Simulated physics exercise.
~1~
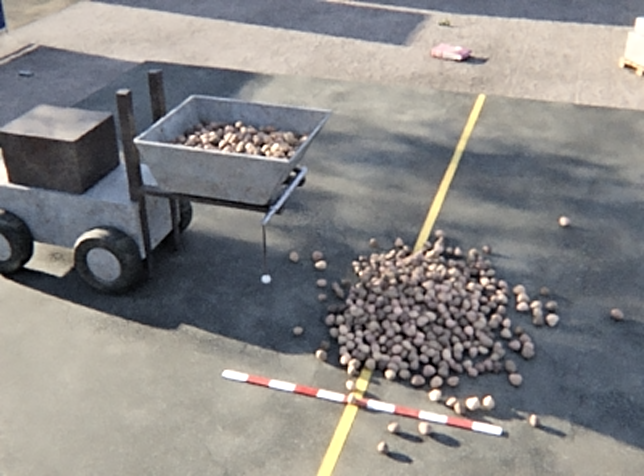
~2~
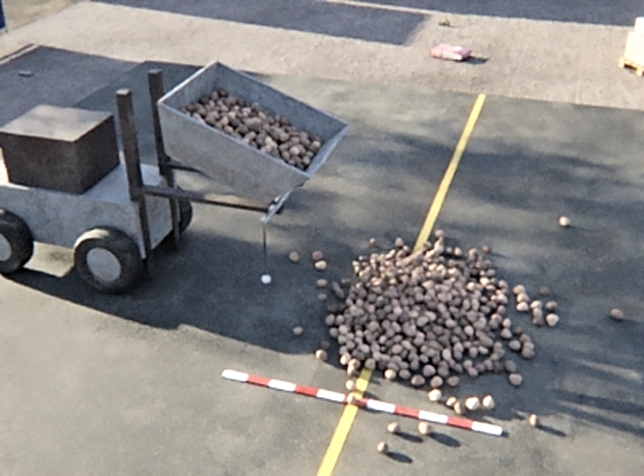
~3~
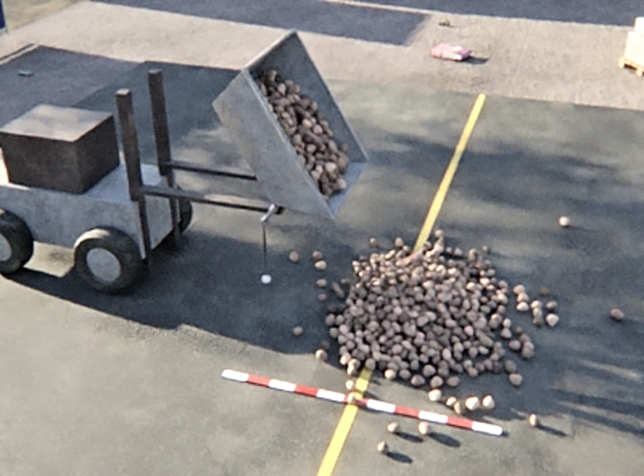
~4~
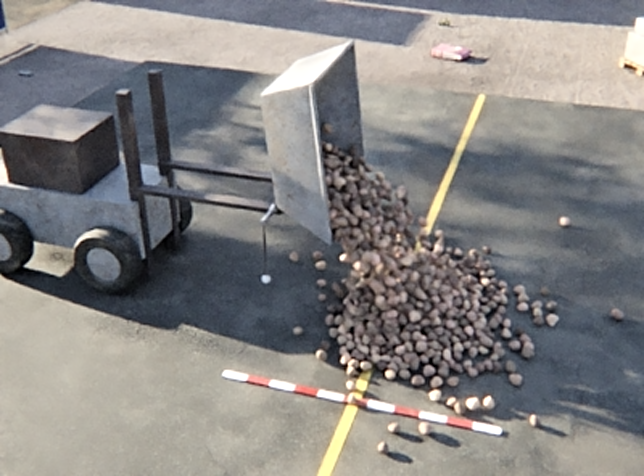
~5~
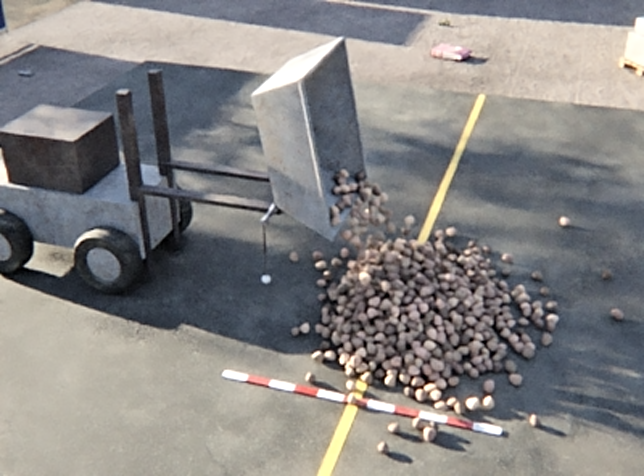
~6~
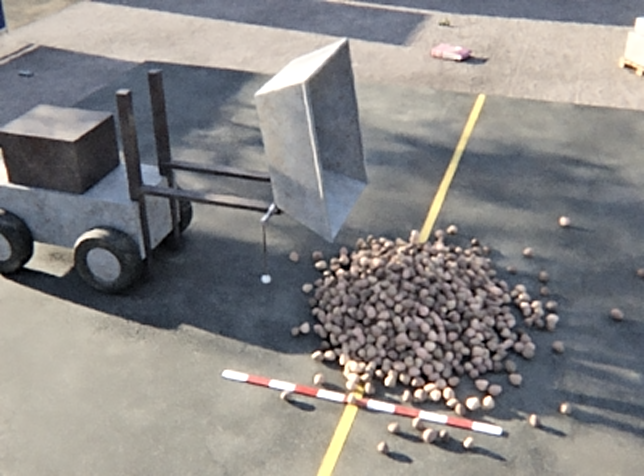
On dark paving crossed by a yellow line, seen from above and to one side, a grey forklift with dark wheels stands at the left, holding a grey skip full of brownish, rounded stones. A heap of similar stones already lies across the line, near a red-and-white striped staff. The skip tips forward to the right, gently and then steeply, while its load at first stays inside. Then the stones pour over the lip onto the heap, and the last ones tumble out as the skip rocks slightly. Finally the skip hangs steeply tilted and empty above a broader heap, with a few stones scattered around it.
